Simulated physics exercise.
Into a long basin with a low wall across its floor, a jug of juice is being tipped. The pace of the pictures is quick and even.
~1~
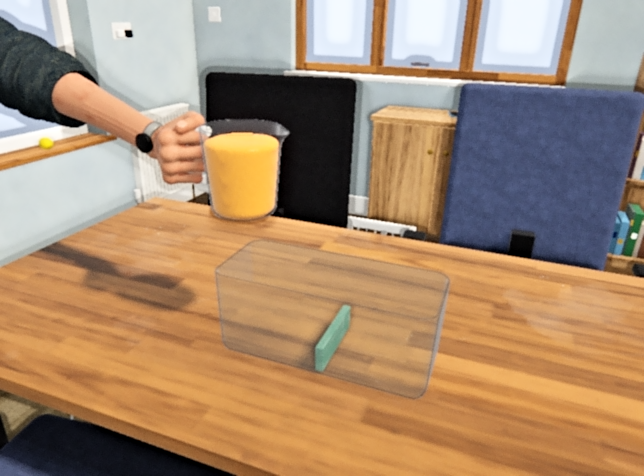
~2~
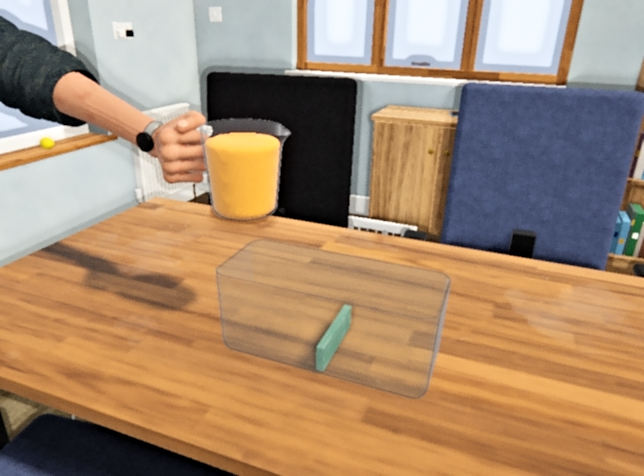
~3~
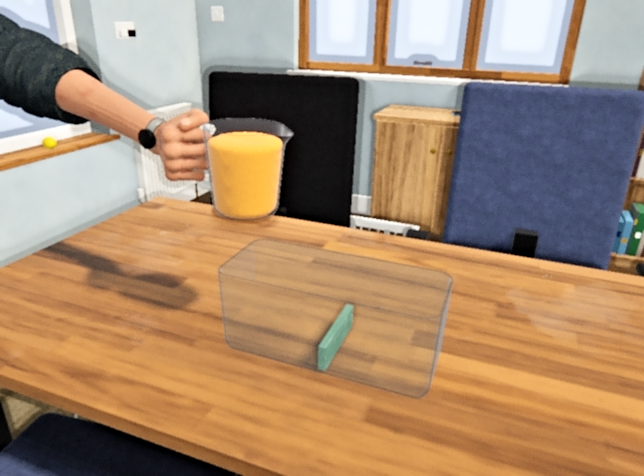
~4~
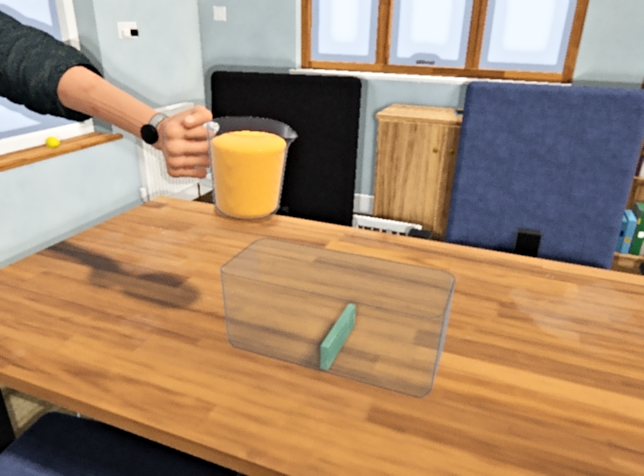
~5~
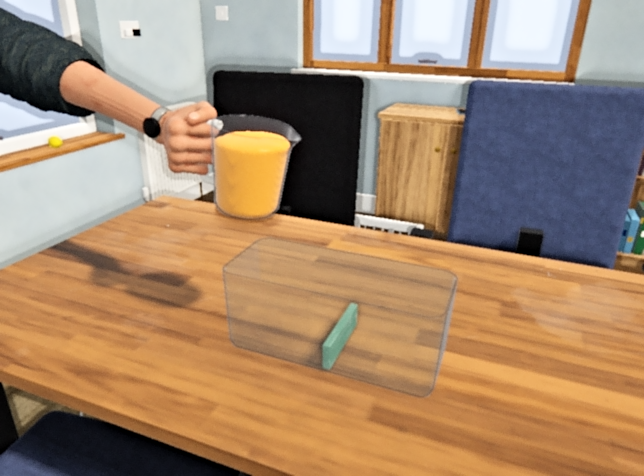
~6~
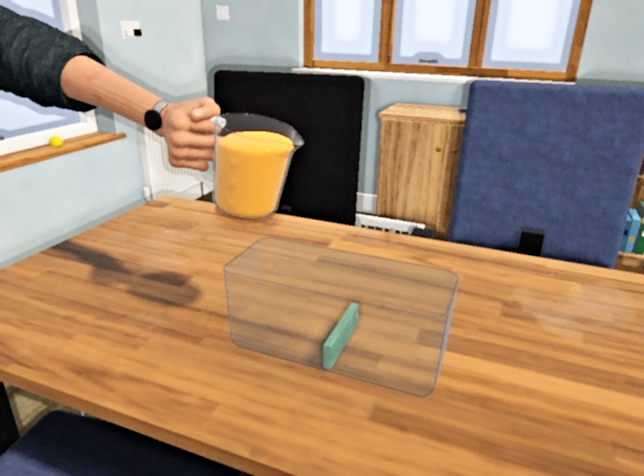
A hand held a clear jug of orange juice above a wooden table, near a see-through basin with a low green wall inside, and slowly began tilting the jug to the right.
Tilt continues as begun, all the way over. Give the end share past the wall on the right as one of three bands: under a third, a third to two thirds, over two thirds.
The right of the wall is going to hold one third to two thirds.
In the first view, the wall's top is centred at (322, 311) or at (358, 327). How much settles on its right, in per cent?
About 65 % and 5 %.
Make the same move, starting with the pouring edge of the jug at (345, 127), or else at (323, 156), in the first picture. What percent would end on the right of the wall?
It comes out at around 85 percent and then around 80 percent.
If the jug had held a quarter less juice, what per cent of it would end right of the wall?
That share would be some 25 parts in a hundred.
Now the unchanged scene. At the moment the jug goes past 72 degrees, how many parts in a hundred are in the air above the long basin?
Estimated: 20 per cent or thereabouts.
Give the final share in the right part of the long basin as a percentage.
I'd estimate around 45 per cent.
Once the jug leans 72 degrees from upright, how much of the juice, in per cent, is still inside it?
I'd reckon near 75 percent is still held at that tilt.
A moment on, the jug is tipped part way and 75 per cent is still to pour, 1 is left of the wall and 6 right of it.
Next, the jug is tipped right over and 15 per cent is still to pour, 31 is left of the wall and 40 right of it.
Then the jug is tipped right over and 0 per cent is still to pour, 54 is left of the wall and 44 right of it.
Later the jug is tipped right over and 0 per cent is still to pour, 54 is left of the wall and 44 right of it.
At rest 55 per cent lies left of the wall, 44 right of it and 1 outside.
